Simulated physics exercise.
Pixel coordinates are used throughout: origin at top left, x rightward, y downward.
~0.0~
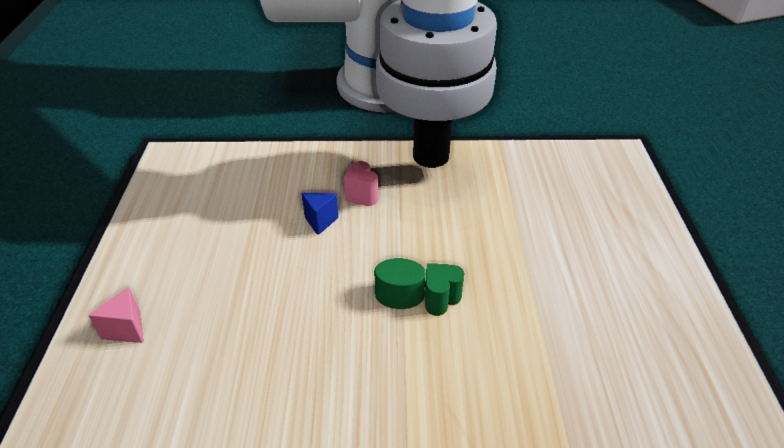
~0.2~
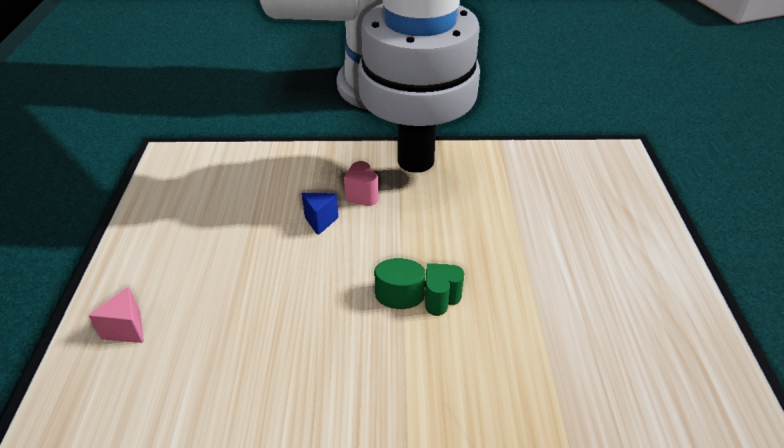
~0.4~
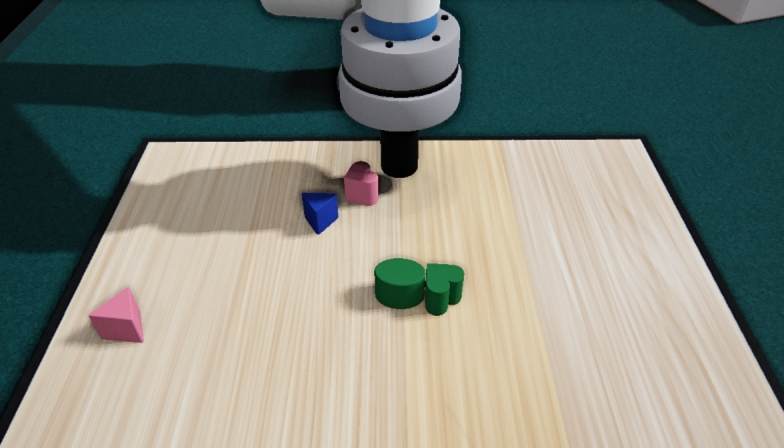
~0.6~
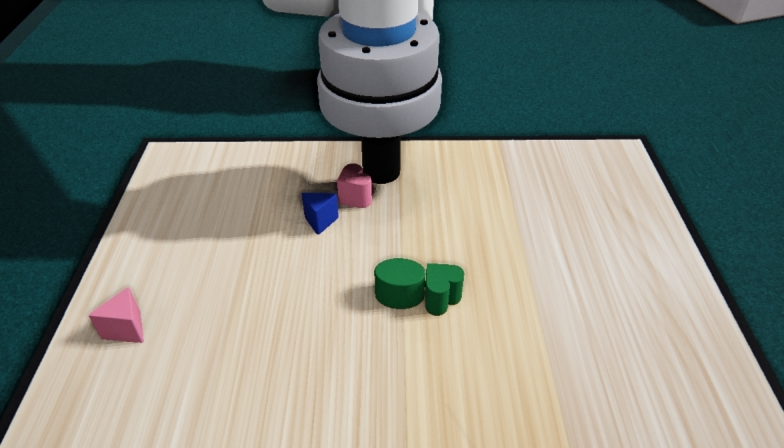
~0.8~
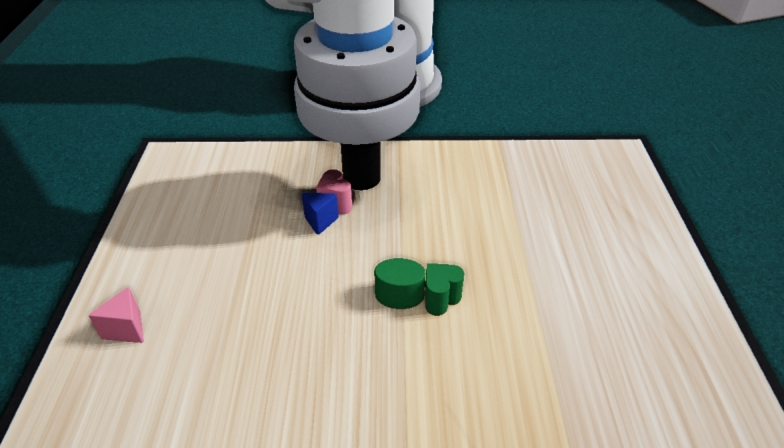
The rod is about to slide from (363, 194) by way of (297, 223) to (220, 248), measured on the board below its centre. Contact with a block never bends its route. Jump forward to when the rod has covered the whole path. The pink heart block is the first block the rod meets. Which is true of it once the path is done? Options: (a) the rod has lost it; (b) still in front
It's b.
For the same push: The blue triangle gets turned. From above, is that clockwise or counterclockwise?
From above, the turn goes anticlockwise.
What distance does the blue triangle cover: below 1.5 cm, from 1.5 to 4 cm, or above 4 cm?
Over 4 cm.
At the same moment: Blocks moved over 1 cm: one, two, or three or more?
My guess is two.
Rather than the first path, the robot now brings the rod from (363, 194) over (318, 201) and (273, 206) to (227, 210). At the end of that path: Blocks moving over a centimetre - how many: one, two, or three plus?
I'd put the number at two.
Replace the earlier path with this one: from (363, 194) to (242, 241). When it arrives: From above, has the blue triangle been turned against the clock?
The answer is yes.
On the path given first. One third of the way, rod (318, 198); blue triangle (284, 219); pink heart block (287, 200).
Two thirds of the way, rod (269, 216); blue triangle (265, 232), turned 30° anticlockwise; pink heart block (235, 219).
At the end, rod (216, 232); blue triangle (265, 232), turned 30° anticlockwise; pink heart block (180, 236).
